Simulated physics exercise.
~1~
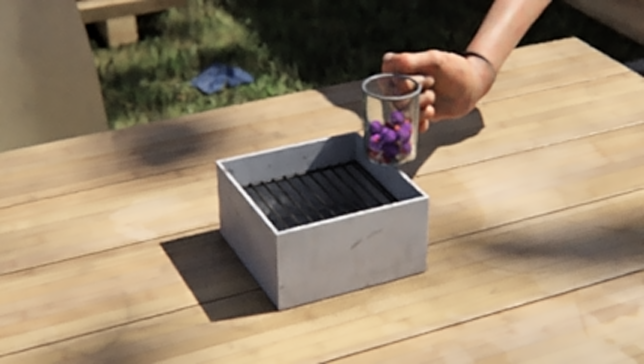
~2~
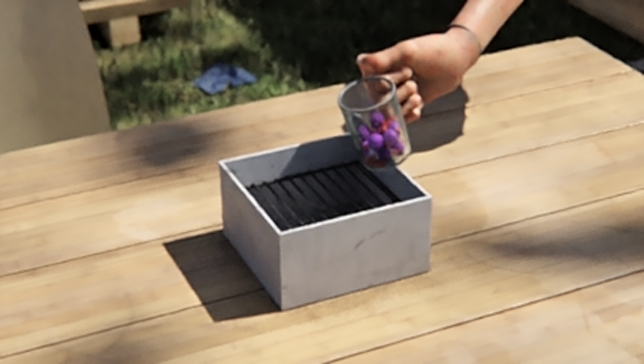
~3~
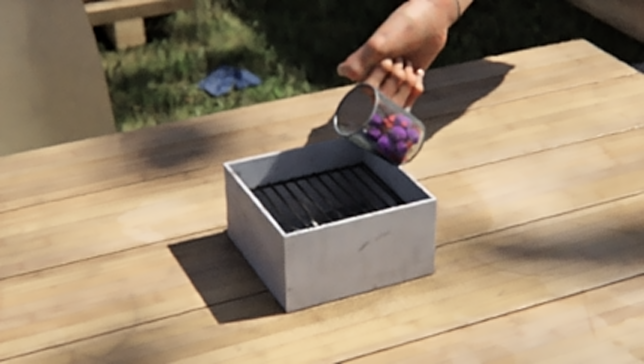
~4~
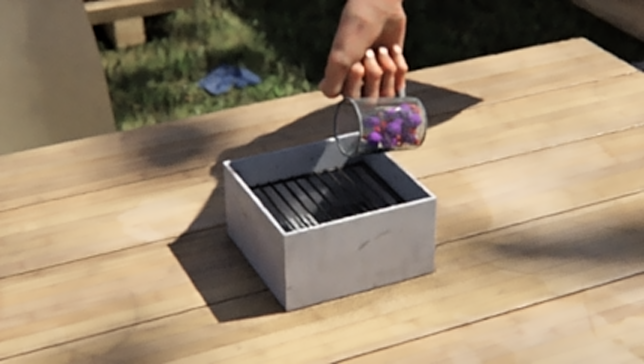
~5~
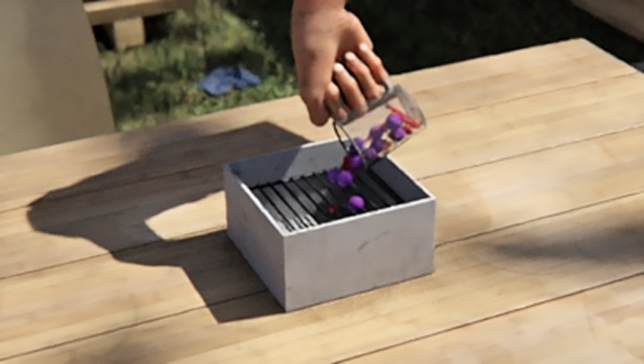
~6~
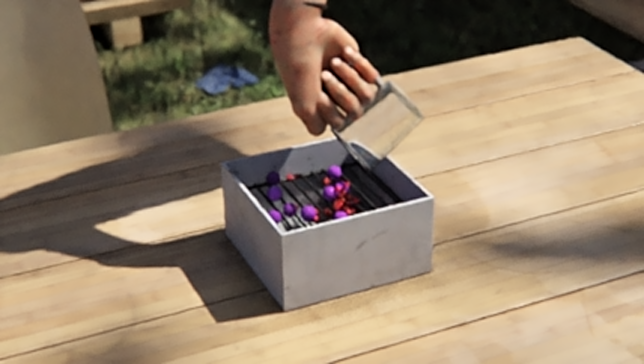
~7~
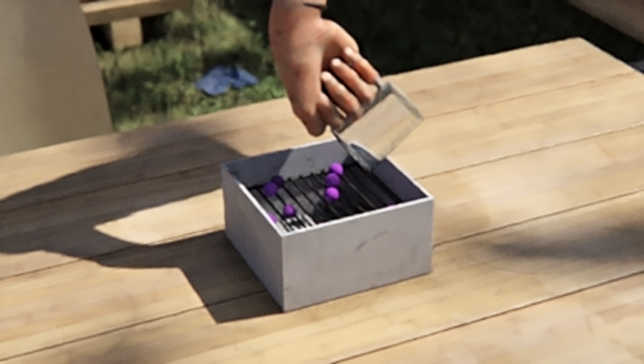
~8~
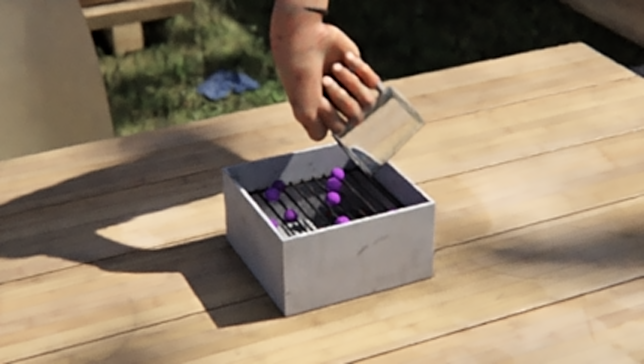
On a sunlit wooden table outdoors, a hand tilted a clear cup over a grey box with dark wires inside and tipped out red and purple bits, and the red ones slipped down out of sight while the purple ones stayed on top.
